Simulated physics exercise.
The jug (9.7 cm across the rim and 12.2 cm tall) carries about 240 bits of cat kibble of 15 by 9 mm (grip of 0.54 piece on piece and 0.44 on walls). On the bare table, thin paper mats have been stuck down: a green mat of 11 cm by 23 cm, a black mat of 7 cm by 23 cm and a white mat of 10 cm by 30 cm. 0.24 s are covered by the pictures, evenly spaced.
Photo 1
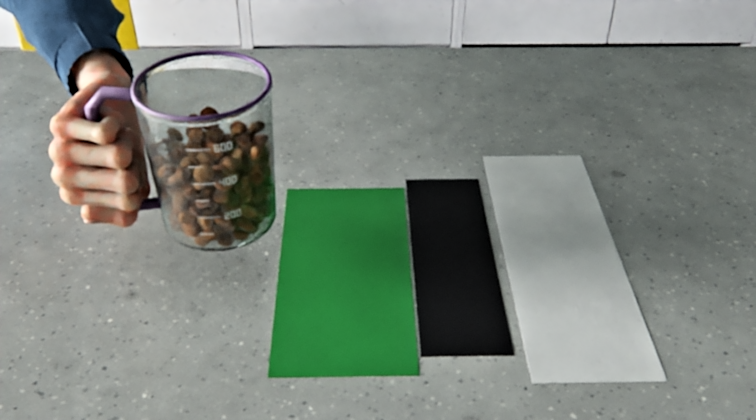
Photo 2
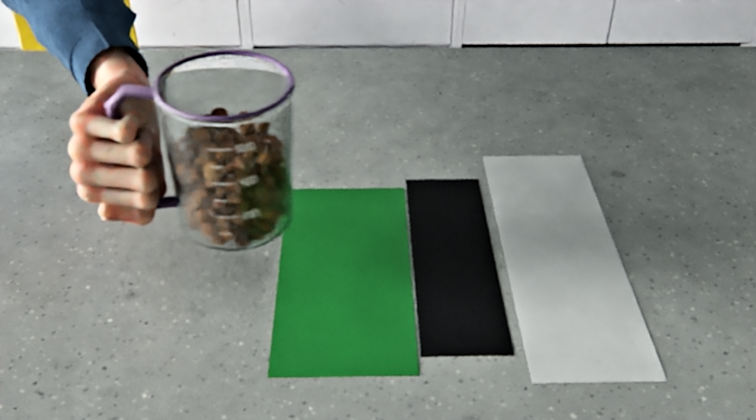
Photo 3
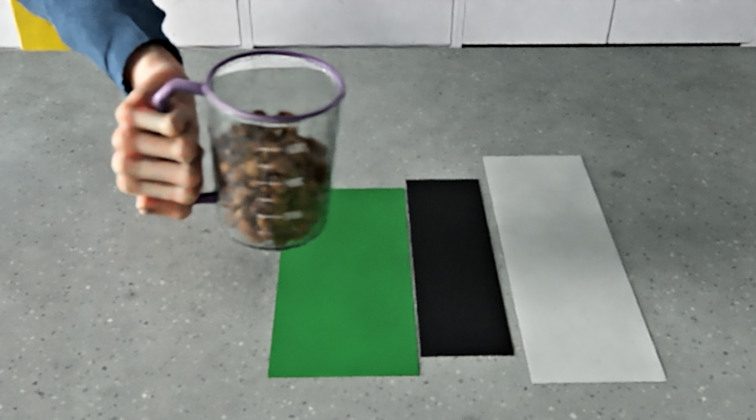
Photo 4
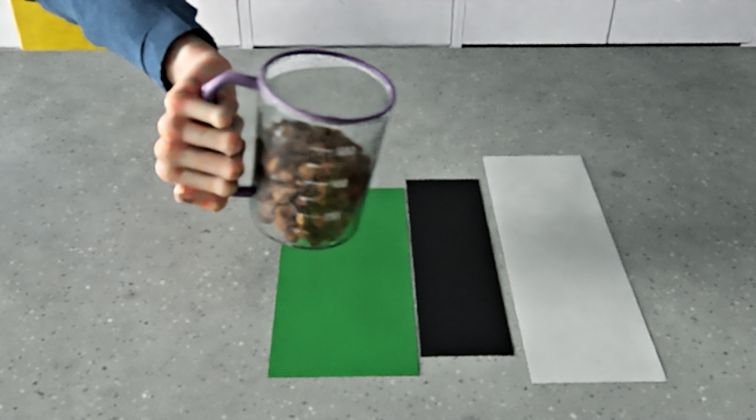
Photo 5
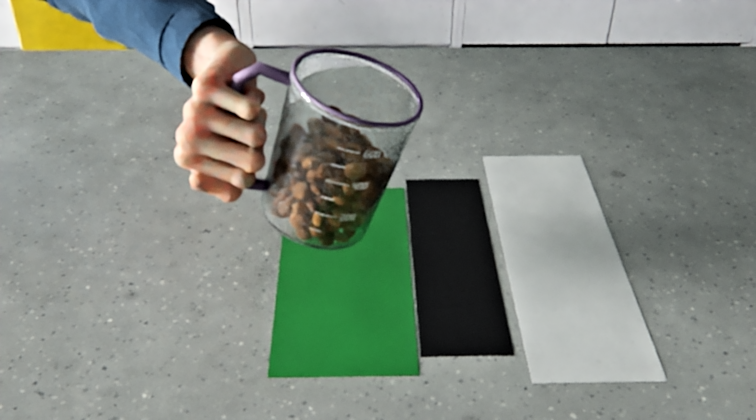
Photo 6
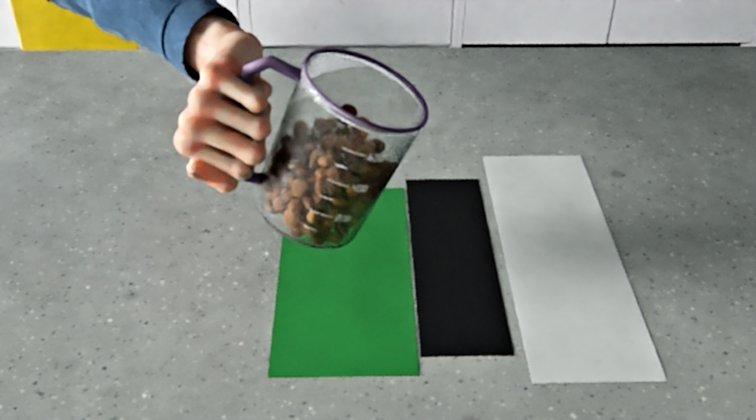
Hand carrying a clear jug of brown kibble rightward over a green mat beside black and white mats, tilting it right.
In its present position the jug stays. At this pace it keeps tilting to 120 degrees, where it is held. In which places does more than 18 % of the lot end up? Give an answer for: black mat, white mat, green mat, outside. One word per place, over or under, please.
Black mat over, white mat under, green mat over, outside under.
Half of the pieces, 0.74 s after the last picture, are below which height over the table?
It's about 10 cm.
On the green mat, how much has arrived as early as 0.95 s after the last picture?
Roughly 20 percent at that point.
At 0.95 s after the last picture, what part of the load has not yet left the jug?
Roughly 40 percent.
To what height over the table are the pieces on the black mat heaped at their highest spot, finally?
Around 3.5 cm above the table.
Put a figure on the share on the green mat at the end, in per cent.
About 40 per cent.
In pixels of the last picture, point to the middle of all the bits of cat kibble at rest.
Their centre ends up around (426, 251) in the last view.
Then, 0.29 s after the last picture, tilt 61 degrees; jug 100 %; middle of all pieces on or above the table near (313, 167).
Then, 0.52 s after the last picture, tilt 92 degrees; jug 100 %; middle of all pieces on or above the table near (311, 159).
Then, 0.74 s after the last picture, tilt 118 degrees; green mat 5 %, black mat 5 %, jug 85 %; middle of all pieces on or above the table near (335, 176).
Then, 0.95 s after the last picture, tilt 120 degrees; green mat 20 %, black mat 35 %, jug 40 %; middle of all pieces on or above the table near (393, 221).
In the end, green mat 40 %, outside 5 %, black mat 50 %, jug 0 %, white mat 5 %.
